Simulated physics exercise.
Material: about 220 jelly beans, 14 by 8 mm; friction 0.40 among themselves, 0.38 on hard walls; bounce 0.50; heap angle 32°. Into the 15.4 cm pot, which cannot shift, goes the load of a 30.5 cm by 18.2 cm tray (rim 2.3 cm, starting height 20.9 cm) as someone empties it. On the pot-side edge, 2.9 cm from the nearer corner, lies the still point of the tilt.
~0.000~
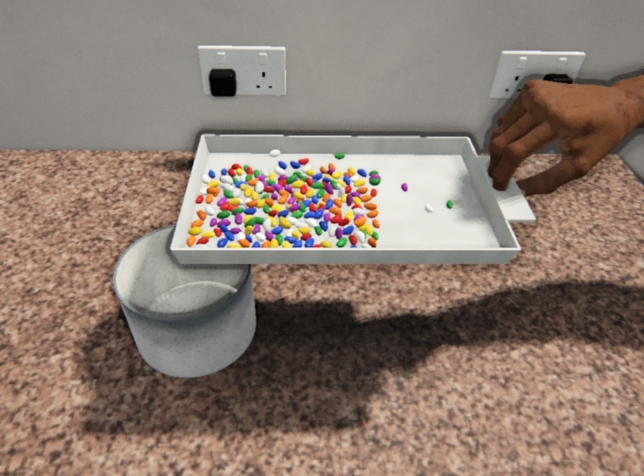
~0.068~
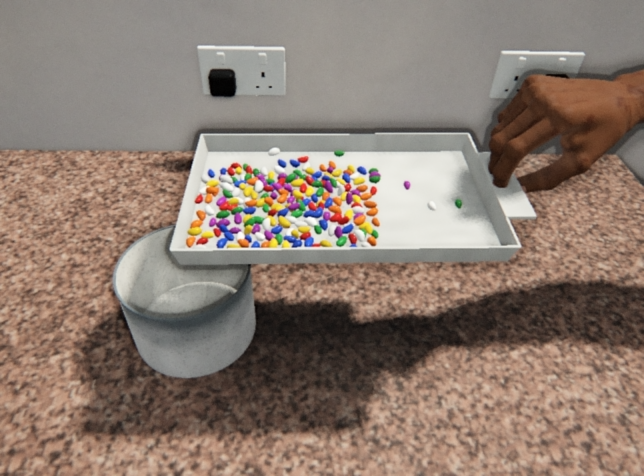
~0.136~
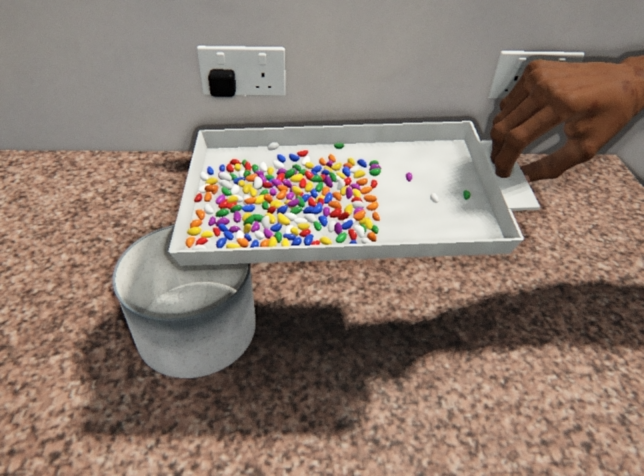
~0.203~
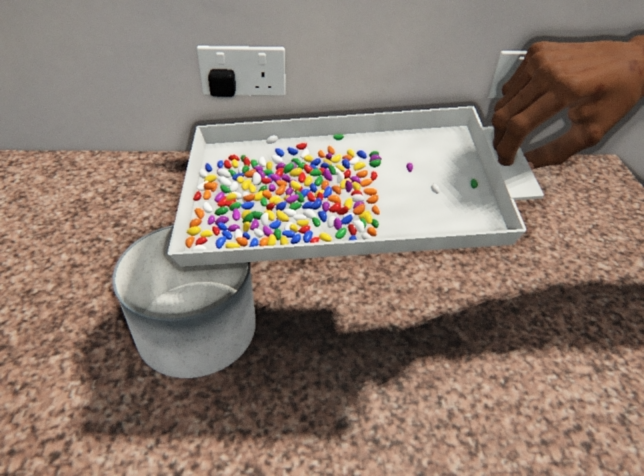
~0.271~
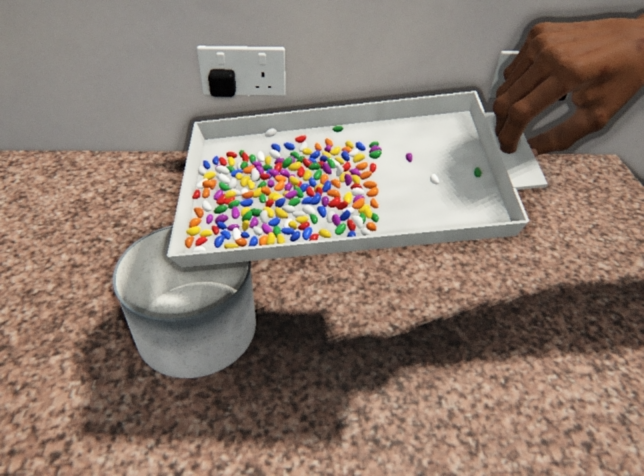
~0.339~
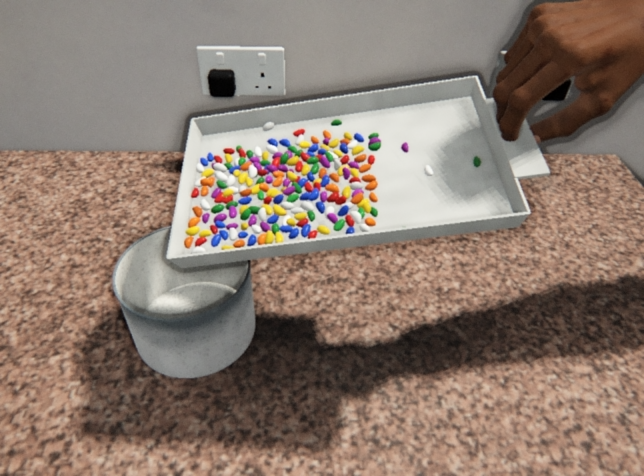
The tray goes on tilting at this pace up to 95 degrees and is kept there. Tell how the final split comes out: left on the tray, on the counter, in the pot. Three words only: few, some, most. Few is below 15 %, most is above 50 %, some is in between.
Left on the tray - few, counter - most, pot - few.
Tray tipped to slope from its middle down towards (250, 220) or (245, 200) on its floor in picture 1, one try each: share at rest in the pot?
I'd put it at roughly 55 per cent for the first tilt and roughly 75 per cent for the second.
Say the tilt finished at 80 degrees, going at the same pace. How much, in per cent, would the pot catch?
That would give about 0 per cent.
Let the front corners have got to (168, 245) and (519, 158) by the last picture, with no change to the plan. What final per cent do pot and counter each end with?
Pot 75, counter 25.
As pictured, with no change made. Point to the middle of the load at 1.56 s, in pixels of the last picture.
The middle of the load should be near (169, 259) then.
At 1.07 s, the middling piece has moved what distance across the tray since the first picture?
By then it sits near 1 cm from where it began.
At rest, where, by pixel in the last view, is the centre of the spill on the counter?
(144, 428), roughly.
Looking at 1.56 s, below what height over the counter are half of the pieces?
I'd put it near 22 cm.
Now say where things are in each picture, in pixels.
In the first frame, tray tilt 0 degrees, front corners at (177, 246) and (514, 246); middle of the pieces at (292, 209); pot at (184, 266).
In the second frame, tray tilt 1 degrees, front corners at (176, 246) and (514, 243); middle of the pieces at (291, 208).
In the third frame, tray tilt 4 degrees, front corners at (175, 248) and (516, 236), lowest corner left front; middle of the pieces at (291, 204).
In the fourth frame, tray tilt 7 degrees, front corners at (174, 250) and (519, 227), lowest corner left front; middle of the pieces at (290, 200).
In the fifth frame, tray tilt 11 degrees, front corners at (174, 251) and (521, 218), lowest corner left front; middle of the pieces at (289, 195).
In the sixth frame, tray tilt 14 degrees, front corners at (173, 253) and (523, 209), lowest corner left front; middle of the pieces at (287, 191); pot at (183, 267). Its pace works out near 50 degrees a second.
After 1.07 s, tilt 52 degrees; the tray holds 100 %, the pot 0 %.
After 1.56 s, tilt 77 degrees; the tray holds 70 %, the pot 0 %.
After 2.12 s, tilt 95 degrees; the tray holds 5 %, the pot 0 %.
By 3.3 s all is still; tray 0 %, counter 100 %, pot 0 %.
